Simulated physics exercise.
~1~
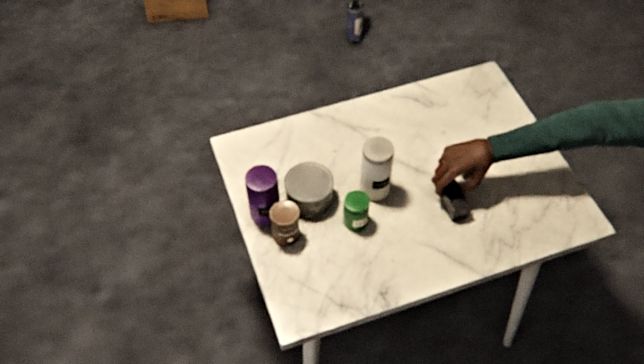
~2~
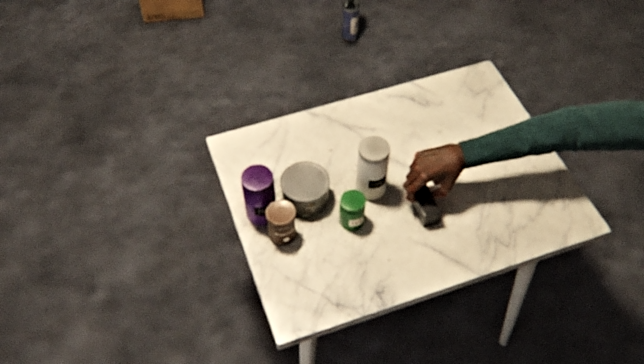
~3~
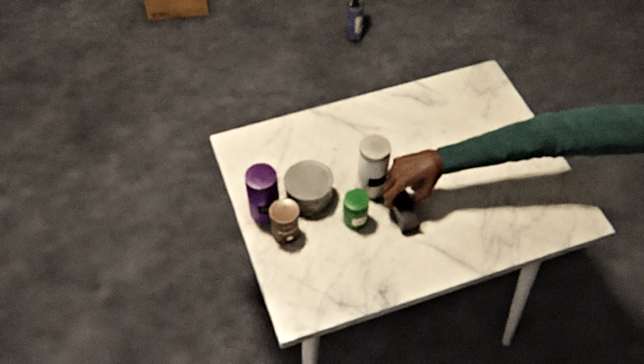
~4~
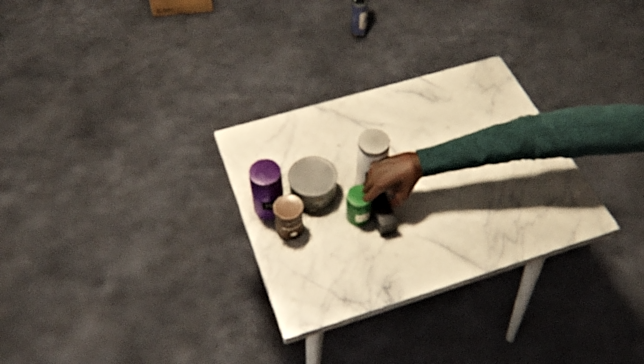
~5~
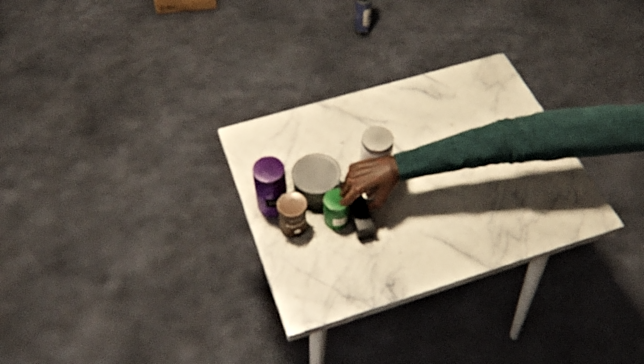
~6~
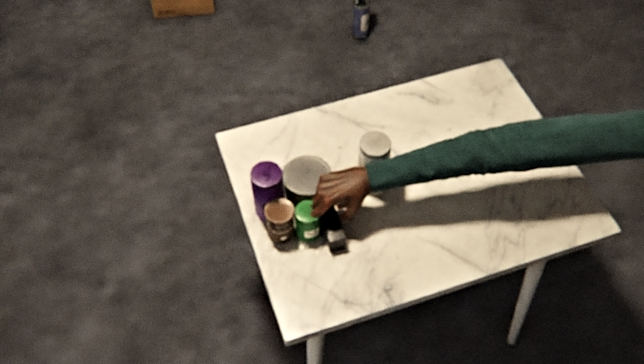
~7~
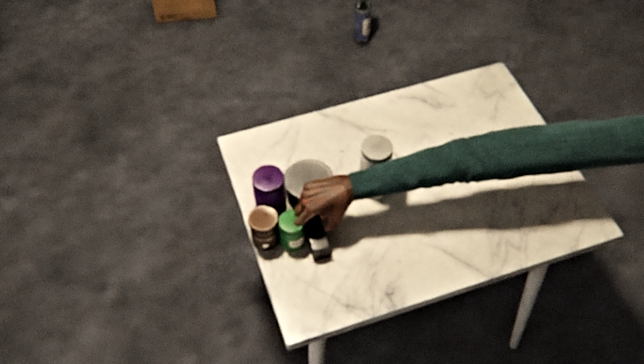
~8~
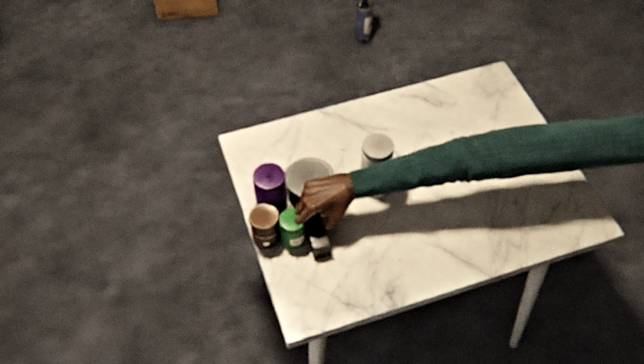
Hand in green sleeve sliding a dark block left across a marble-look table, pushing green and brown containers along, all left upright.
